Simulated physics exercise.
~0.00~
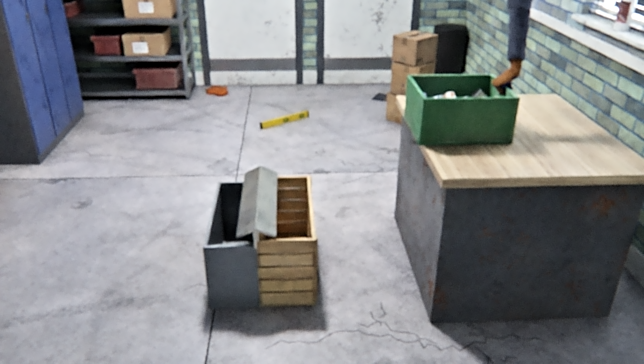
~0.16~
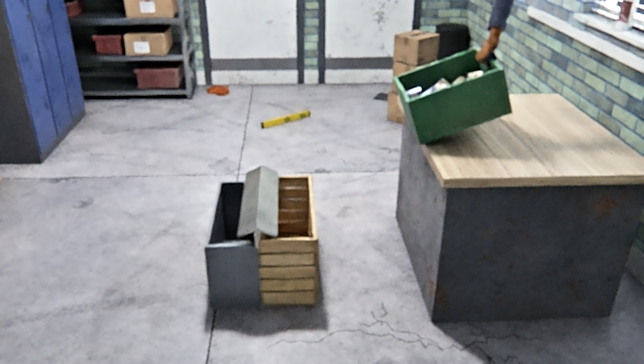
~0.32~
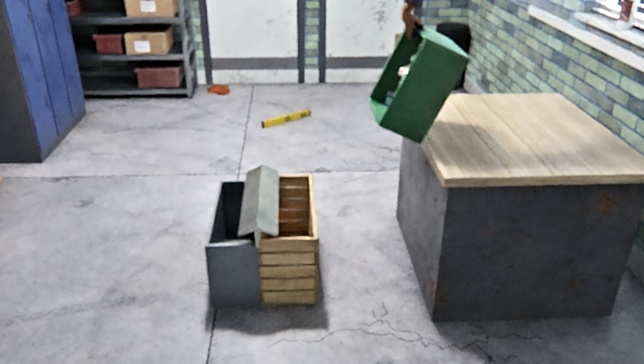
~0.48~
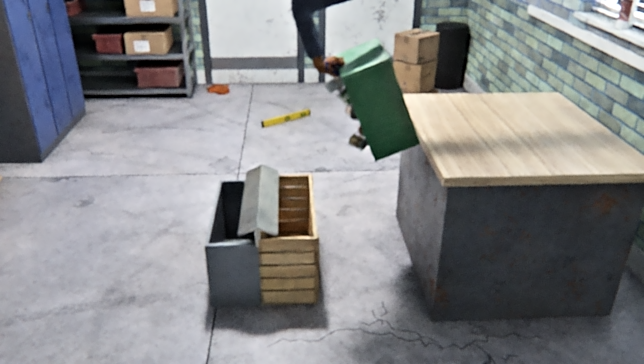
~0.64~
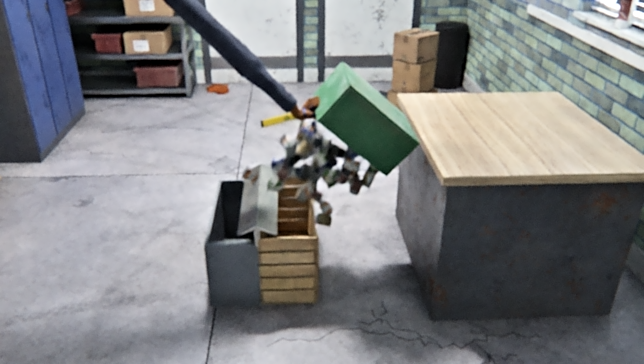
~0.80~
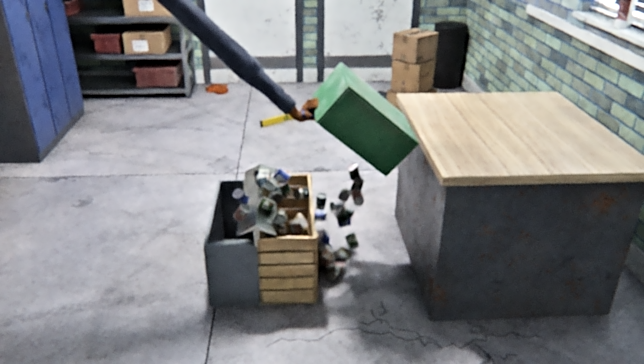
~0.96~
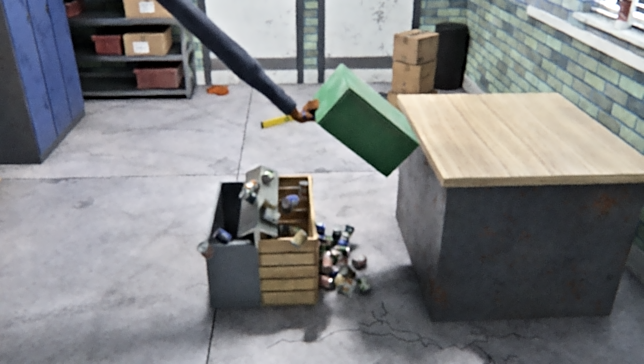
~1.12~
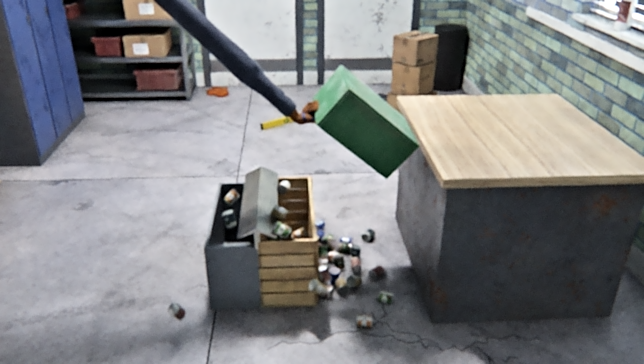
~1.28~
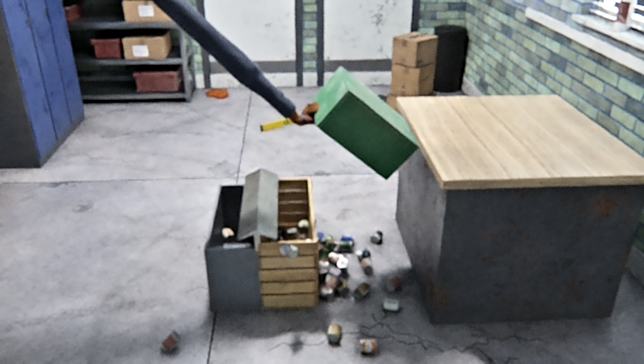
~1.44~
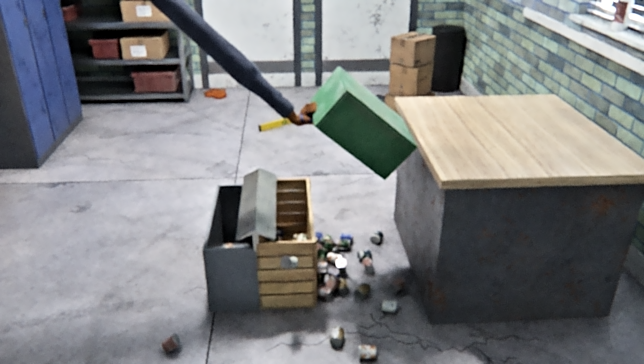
A green crate is tipped by an arm, spilling small tins into tubs and onto the floor.
